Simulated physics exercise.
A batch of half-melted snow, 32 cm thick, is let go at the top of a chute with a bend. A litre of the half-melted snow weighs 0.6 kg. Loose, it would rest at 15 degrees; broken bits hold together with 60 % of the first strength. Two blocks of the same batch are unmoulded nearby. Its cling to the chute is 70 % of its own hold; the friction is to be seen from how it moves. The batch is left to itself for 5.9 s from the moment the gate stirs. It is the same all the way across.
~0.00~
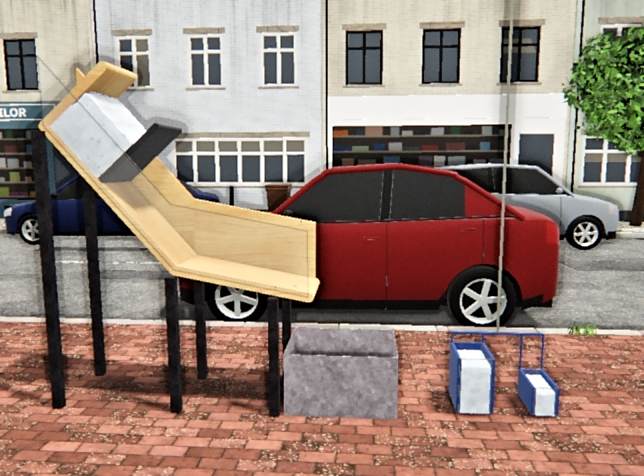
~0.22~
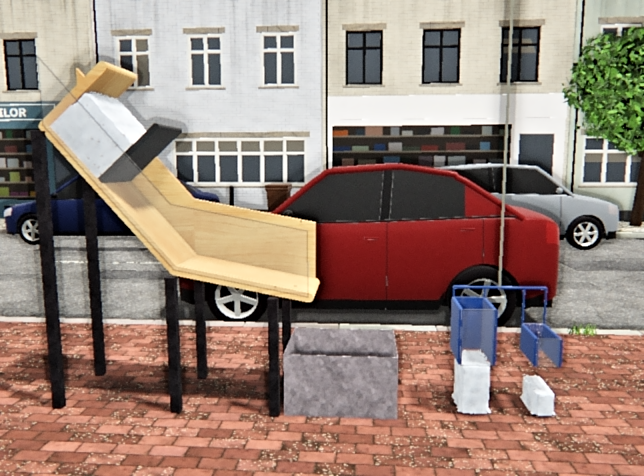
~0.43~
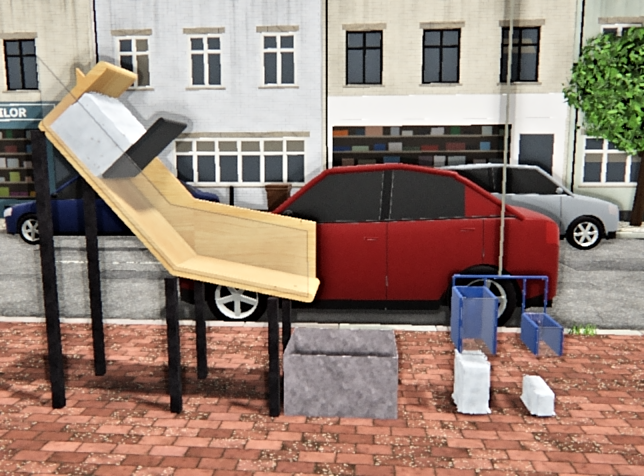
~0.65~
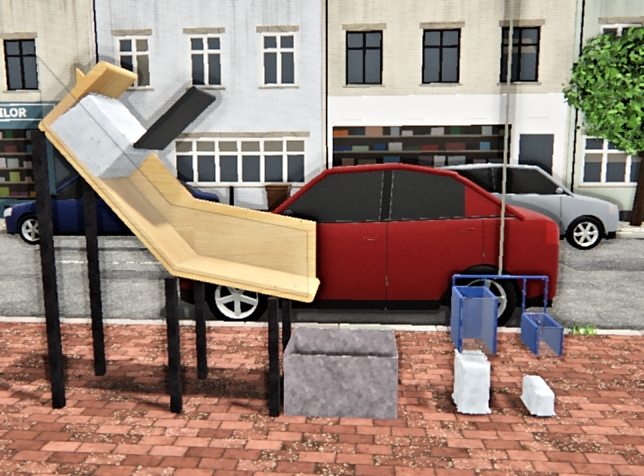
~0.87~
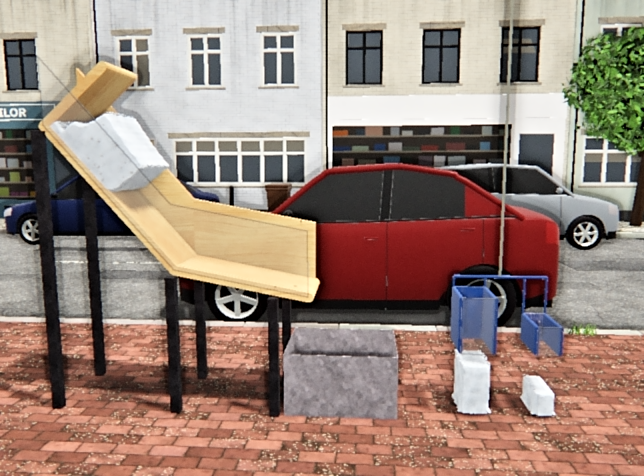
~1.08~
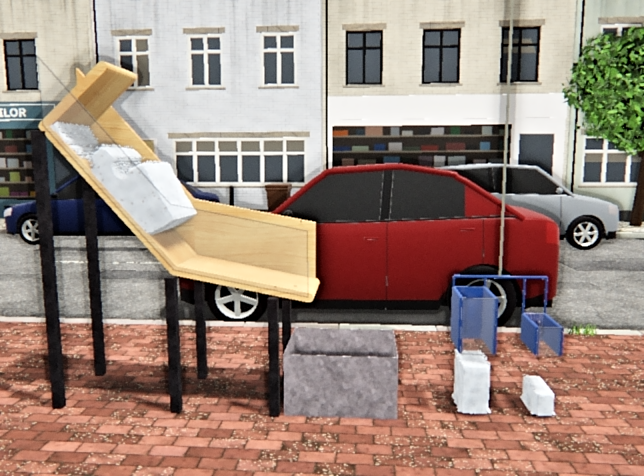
Half-melted snow slides down a wooden chute after blue moulds lift and a dark gate opens.
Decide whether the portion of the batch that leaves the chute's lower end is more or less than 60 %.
The result is less than 60 %.
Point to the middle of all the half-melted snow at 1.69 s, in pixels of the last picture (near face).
At about (246, 266).
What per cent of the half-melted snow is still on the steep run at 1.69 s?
Some 8 per cent.
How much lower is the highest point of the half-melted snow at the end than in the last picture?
About 0 cm.
After 1.69 s, 8 % is on the steep run, 92 % on the flatter one and 0 % past the end.
After 2.41 s, 8 % is on the steep run, 71 % on the flatter one and 20 % past the end.
After 3.12 s, 8 % is on the steep run, 71 % on the flatter one and 20 % past the end.
After 3.84 s, 8 % is on the steep run, 71 % on the flatter one and 20 % past the end.
After 6.30 s, 8 % is on the steep run, 71 % on the flatter one and 20 % past the end.
